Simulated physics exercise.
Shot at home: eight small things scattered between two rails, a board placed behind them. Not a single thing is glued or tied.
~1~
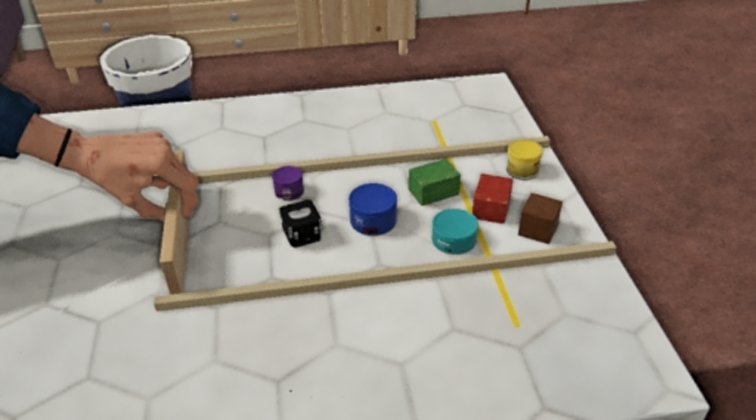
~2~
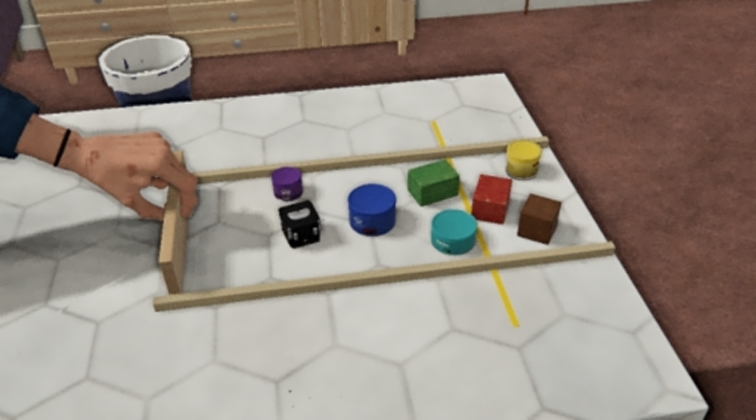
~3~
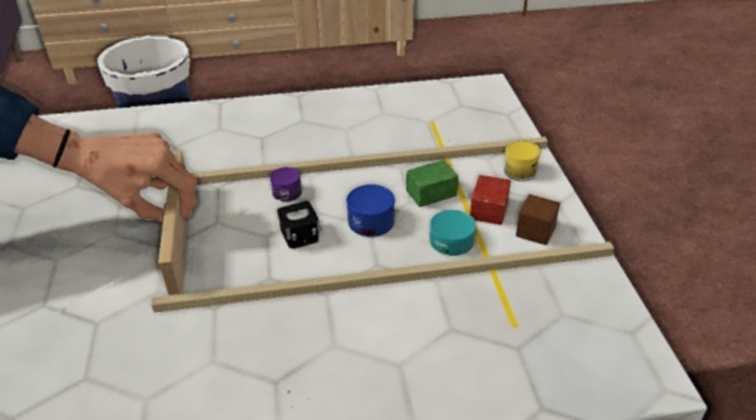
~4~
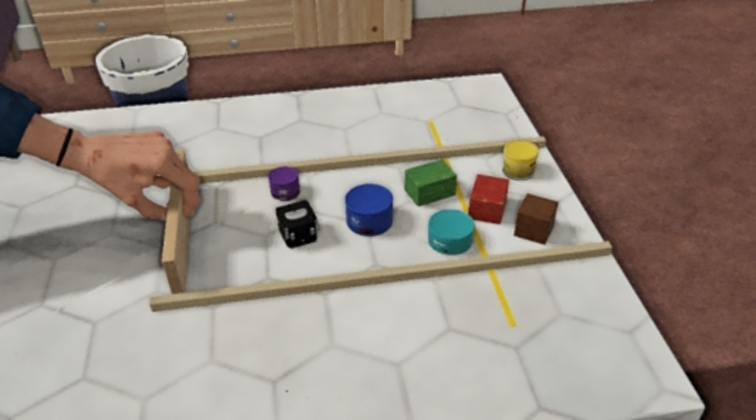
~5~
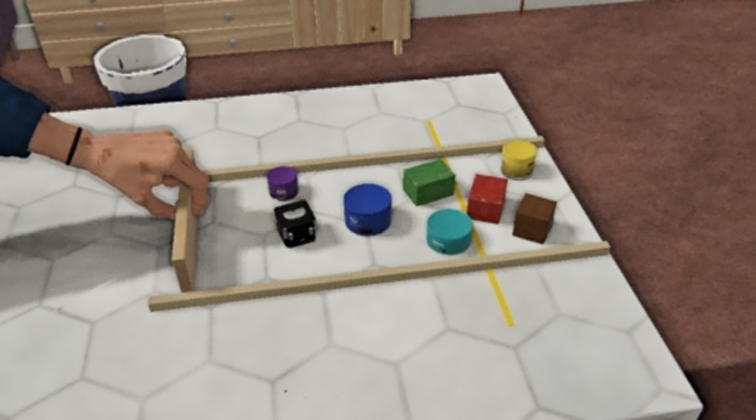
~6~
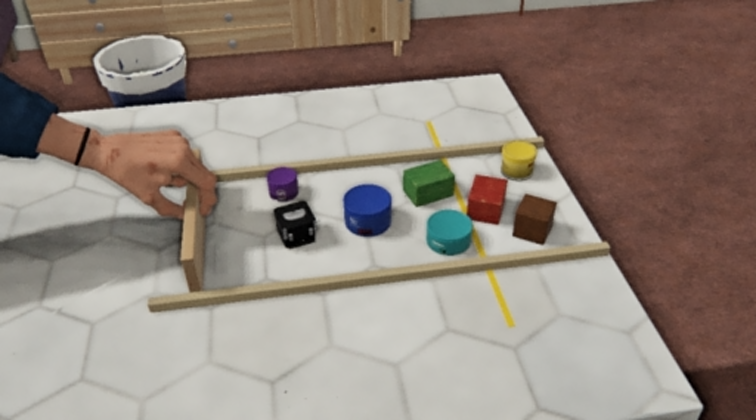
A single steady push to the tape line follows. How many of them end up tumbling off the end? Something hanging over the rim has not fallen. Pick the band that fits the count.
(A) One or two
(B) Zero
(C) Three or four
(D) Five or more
Answer: B.
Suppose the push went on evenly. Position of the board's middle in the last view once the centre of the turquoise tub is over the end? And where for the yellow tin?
About (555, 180), and about (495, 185) for the other.
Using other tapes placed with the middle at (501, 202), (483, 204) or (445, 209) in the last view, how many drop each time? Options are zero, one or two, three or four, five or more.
Lab note - fallen per tape, in order: 1 or 2 / no fall at all / zero.
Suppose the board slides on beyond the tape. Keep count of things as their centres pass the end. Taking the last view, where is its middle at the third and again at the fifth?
Near (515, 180) first, near (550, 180) second.
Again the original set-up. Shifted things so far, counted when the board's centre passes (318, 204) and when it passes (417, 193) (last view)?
At the first spot 3, then 7.
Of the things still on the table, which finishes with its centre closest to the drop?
Red block.
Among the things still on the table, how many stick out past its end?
I'd say 0 of them.
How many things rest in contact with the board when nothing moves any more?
So the total is 3.
Early on, none off yet; yellow tin at rest near (518, 161); brown block at rest near (534, 219); red block at rest near (487, 199).
A while later, none off yet; yellow tin at rest near (518, 161); brown block moving near (546, 220); red block travelled about its own width near (520, 195).
Finally, the number that fall off is zero.
